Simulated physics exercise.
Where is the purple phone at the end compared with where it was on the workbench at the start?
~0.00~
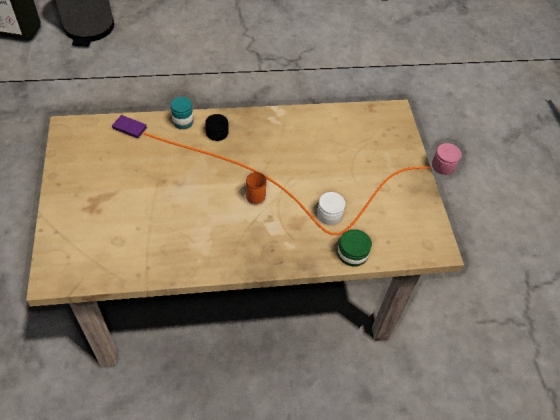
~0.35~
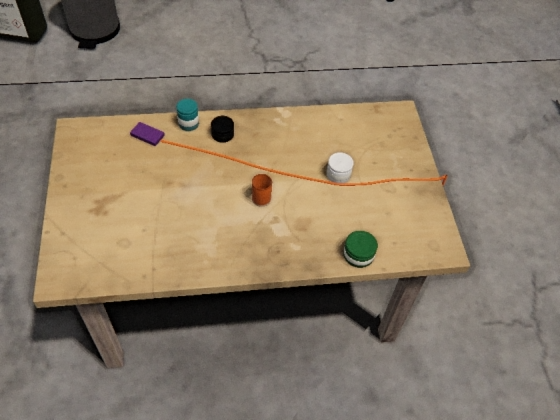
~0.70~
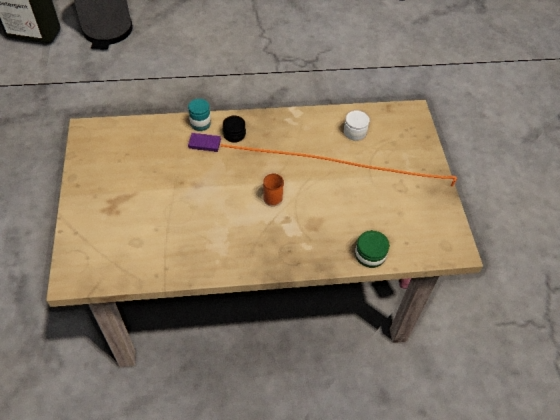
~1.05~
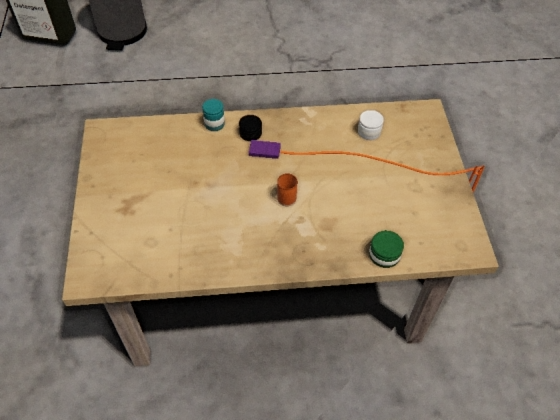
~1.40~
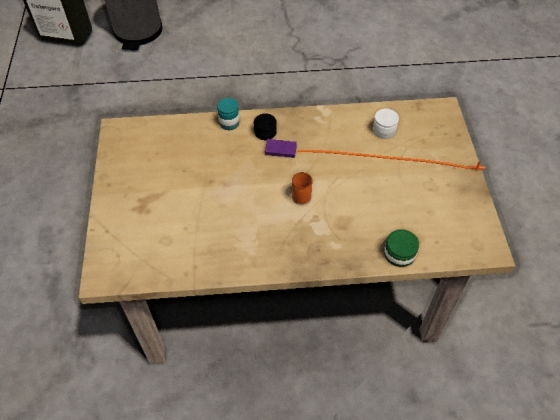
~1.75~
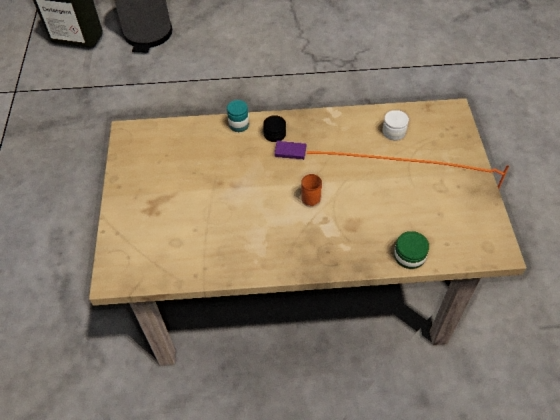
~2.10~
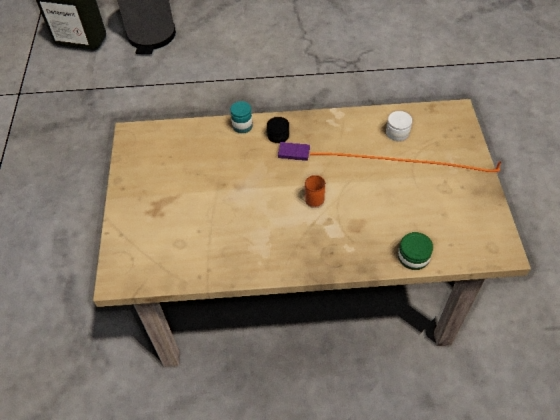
It started near the back left corner, to the left of the teal tin. By the end it had slid right along the bench and lay just in front of the black tub, slightly to its right.
On a wooden workbench, a pink speaker dropped off the right side, tightening an orange cable that swept the white tin toward the back and dragged the purple phone rightward until it settled near the black tub, the cable still trailing to the edge.
